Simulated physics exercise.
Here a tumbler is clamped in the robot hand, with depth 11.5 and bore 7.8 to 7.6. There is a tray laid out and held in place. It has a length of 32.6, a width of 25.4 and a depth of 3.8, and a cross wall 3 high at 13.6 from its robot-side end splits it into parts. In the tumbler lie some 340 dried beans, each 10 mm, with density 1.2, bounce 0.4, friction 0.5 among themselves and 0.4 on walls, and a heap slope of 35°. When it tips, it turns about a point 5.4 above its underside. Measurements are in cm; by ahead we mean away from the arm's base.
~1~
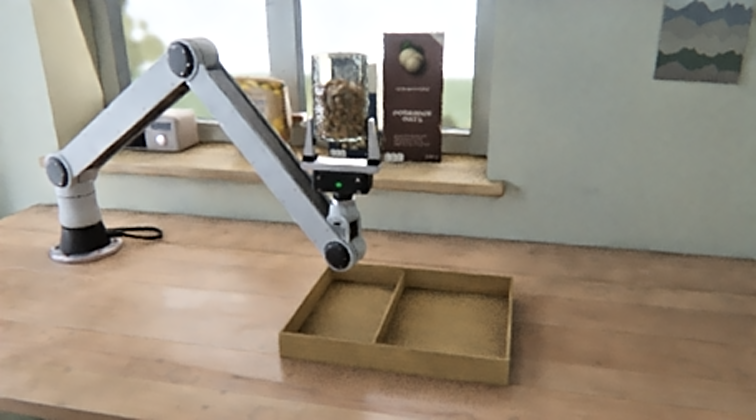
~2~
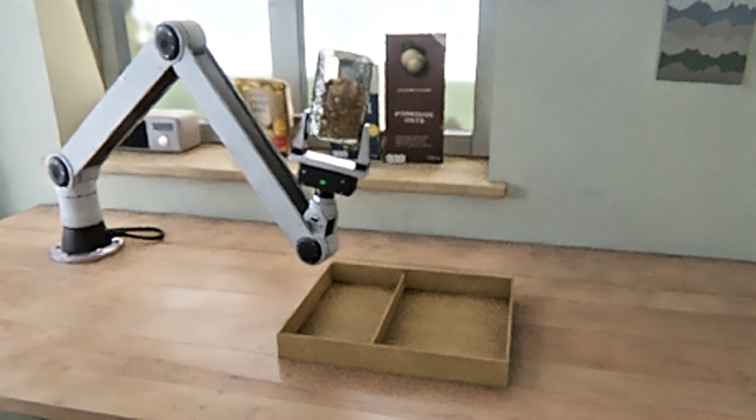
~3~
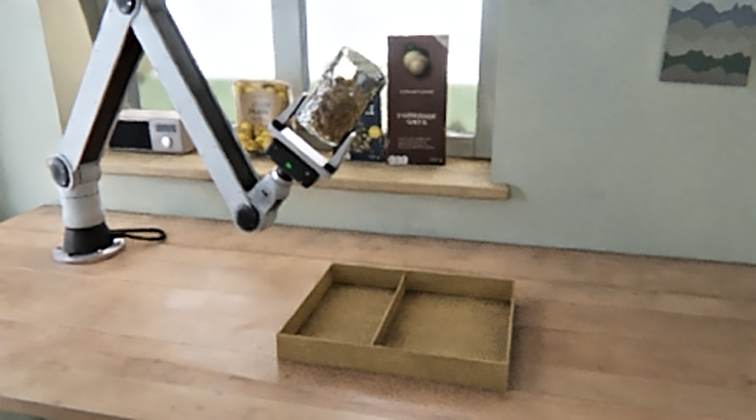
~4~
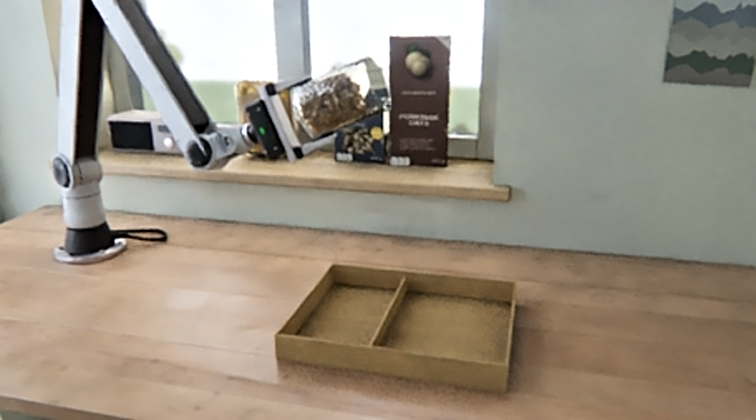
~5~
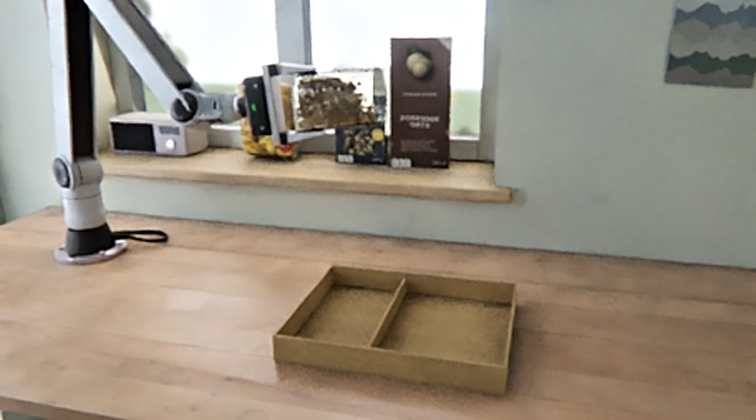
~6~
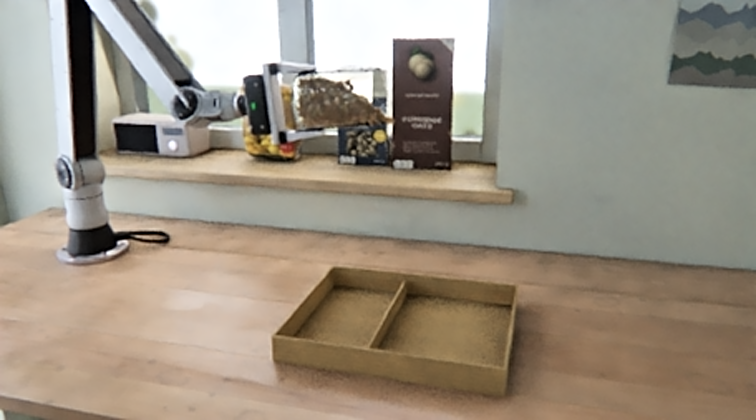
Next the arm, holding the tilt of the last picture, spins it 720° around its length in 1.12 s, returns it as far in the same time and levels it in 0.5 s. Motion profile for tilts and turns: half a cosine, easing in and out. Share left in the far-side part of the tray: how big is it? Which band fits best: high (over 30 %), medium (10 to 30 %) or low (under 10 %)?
The high band fits best.
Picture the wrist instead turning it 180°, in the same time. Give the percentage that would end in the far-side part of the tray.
Estimate: Near 20 %.
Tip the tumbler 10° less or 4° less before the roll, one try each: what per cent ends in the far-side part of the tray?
You'd get close to 5 per cent, then close to 25 per cent.
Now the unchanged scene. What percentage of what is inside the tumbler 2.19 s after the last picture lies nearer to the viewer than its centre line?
Reading: Roughly 75 percent.
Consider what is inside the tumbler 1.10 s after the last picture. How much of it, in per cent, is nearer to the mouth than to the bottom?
Close to 30 per cent lies in the mouth half.
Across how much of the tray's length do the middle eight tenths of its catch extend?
About 14 centimetres.
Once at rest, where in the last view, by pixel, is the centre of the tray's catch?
It's centred about (433, 331).
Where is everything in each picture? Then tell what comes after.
In the first picture, tumbler middle at (340, 97), upright; upper third of the load around (339, 94), from x 315 to 365, top at y 85; 338 in the tumbler.
In the second picture, tumbler middle at (340, 97), tipped 11°; upper third of the load around (338, 94), from x 310 to 365, top at y 80.
In the third picture, tumbler middle at (341, 97), tipped 38°; upper third of the load around (333, 94), from x 305 to 365, top at y 75.
In the fourth picture, tumbler middle at (341, 98), tipped 68°; upper third of the load around (331, 89), from x 300 to 365, top at y 75.
In the fifth picture, tumbler middle at (340, 99), tipped 84°; upper third of the load around (326, 88), from x 300 to 370, top at y 80.
In the sixth picture, tumbler middle at (340, 99), tipped 85°; upper third of the load around (322, 91), from x 300 to 390, top at y 75; 338 in the tumbler.
Then, 1.10 s after the last picture, tipped 85°, highest piece 39 above the table; 263 in the tumbler, 62 in the far-side part, 1 on the table or floor, 12 in flight or on a rim.
Then, 2.19 s after the last picture, tipped 85°, highest piece 39 above the table; 197 in the tumbler, 129 in the far-side part, 2 on the table or floor, 1 in the robot-side part, 9 in flight or on a rim.
Then, 2.94 s after the last picture, upright, highest piece 38 above the table; 192 in the tumbler, 142 in the far-side part, 2 in the robot-side part, 2 on the table or floor.
Then, 3.64 s after the last picture, upright, highest piece 38 above the table; 192 in the tumbler, 142 in the far-side part, 2 in the robot-side part, 2 on the table or floor.
Final count, 192 in the tumbler, 142 in the far-side part, 2 in the robot-side part, 2 on the table or floor. That is 42 % in the far-side part of the tray.
